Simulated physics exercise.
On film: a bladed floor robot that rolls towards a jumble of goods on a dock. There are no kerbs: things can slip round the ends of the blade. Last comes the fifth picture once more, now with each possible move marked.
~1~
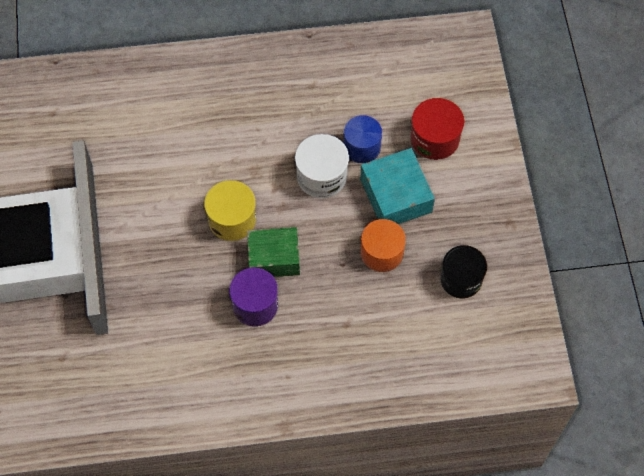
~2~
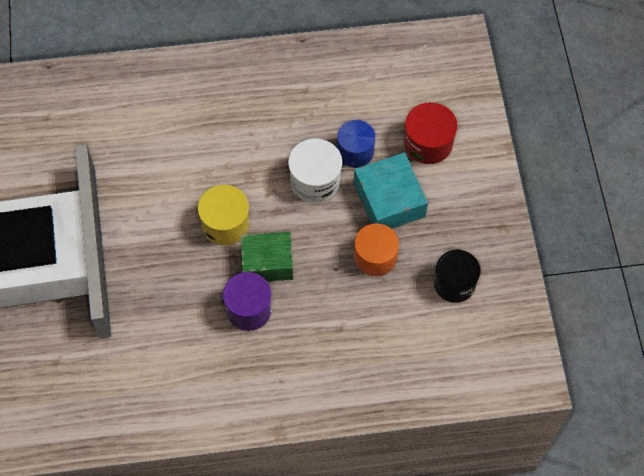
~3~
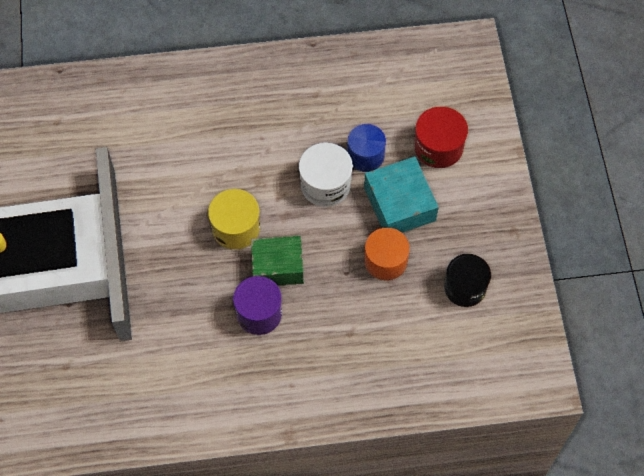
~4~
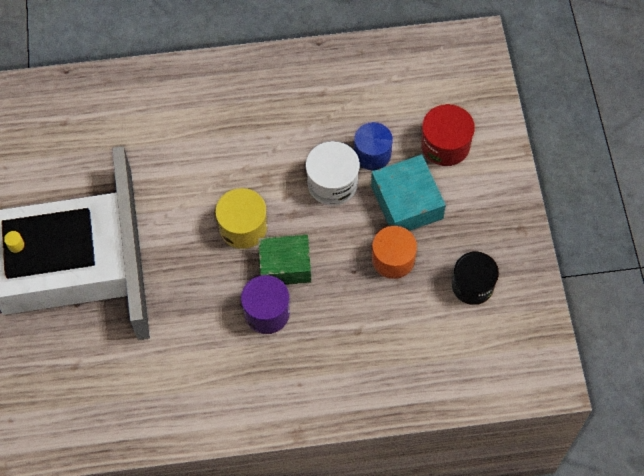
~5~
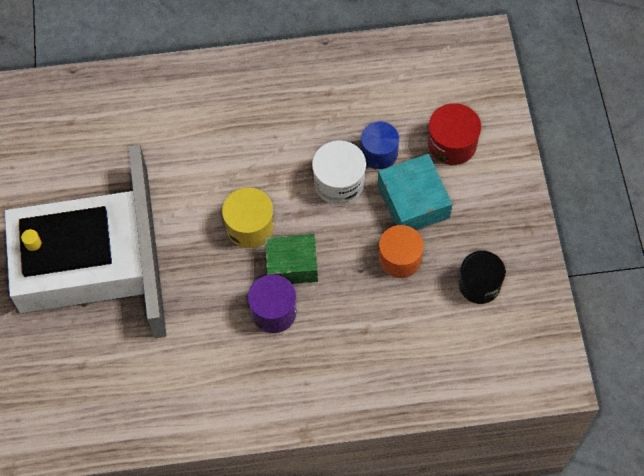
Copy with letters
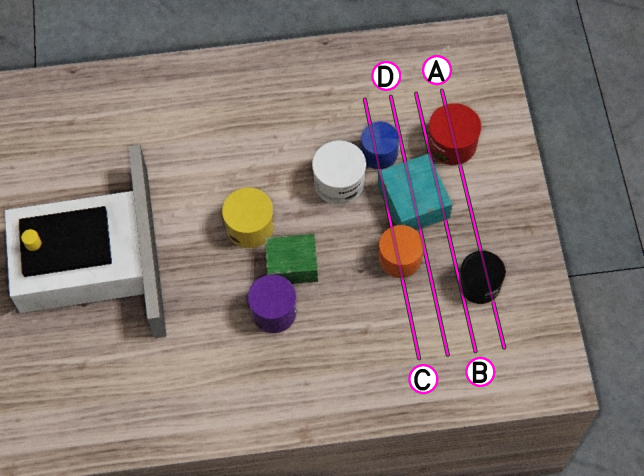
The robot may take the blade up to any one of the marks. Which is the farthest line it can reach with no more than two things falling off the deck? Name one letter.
A.
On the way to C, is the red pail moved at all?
No.
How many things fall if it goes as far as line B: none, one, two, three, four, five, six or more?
In all, none.
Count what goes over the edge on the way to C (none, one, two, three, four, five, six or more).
By then, none.
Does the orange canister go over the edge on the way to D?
By then, no.
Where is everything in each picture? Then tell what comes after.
In the first picture, orange canister (383, 246); white pail (322, 167); blue canister (362, 140).
In the second picture, robot (16, 239); yellow pail (225, 216).
In the third picture, robot (38, 242); turquoise crate (401, 197).
In the fourth picture, robot (55, 241); green crate (285, 261).
In the fifth picture, robot (72, 240); orange canister (401, 252); white pail (339, 174); blue canister (379, 146).
On the marked copy, A at (472, 213); B at (444, 216); C at (391, 223); D at (418, 219).
Taking A. A third of the way, robot (190, 225); purple pail (305, 300); green crate (299, 258).
Two thirds of the way, robot (308, 211); turquoise crate (456, 193); orange canister (461, 243).
When it is over, robot (401, 200); turquoise crate (545, 182); orange canister (552, 230); none fallen.
As for the rest, B is within the limit but short; C is within the limit but short; D is within the limit but short.
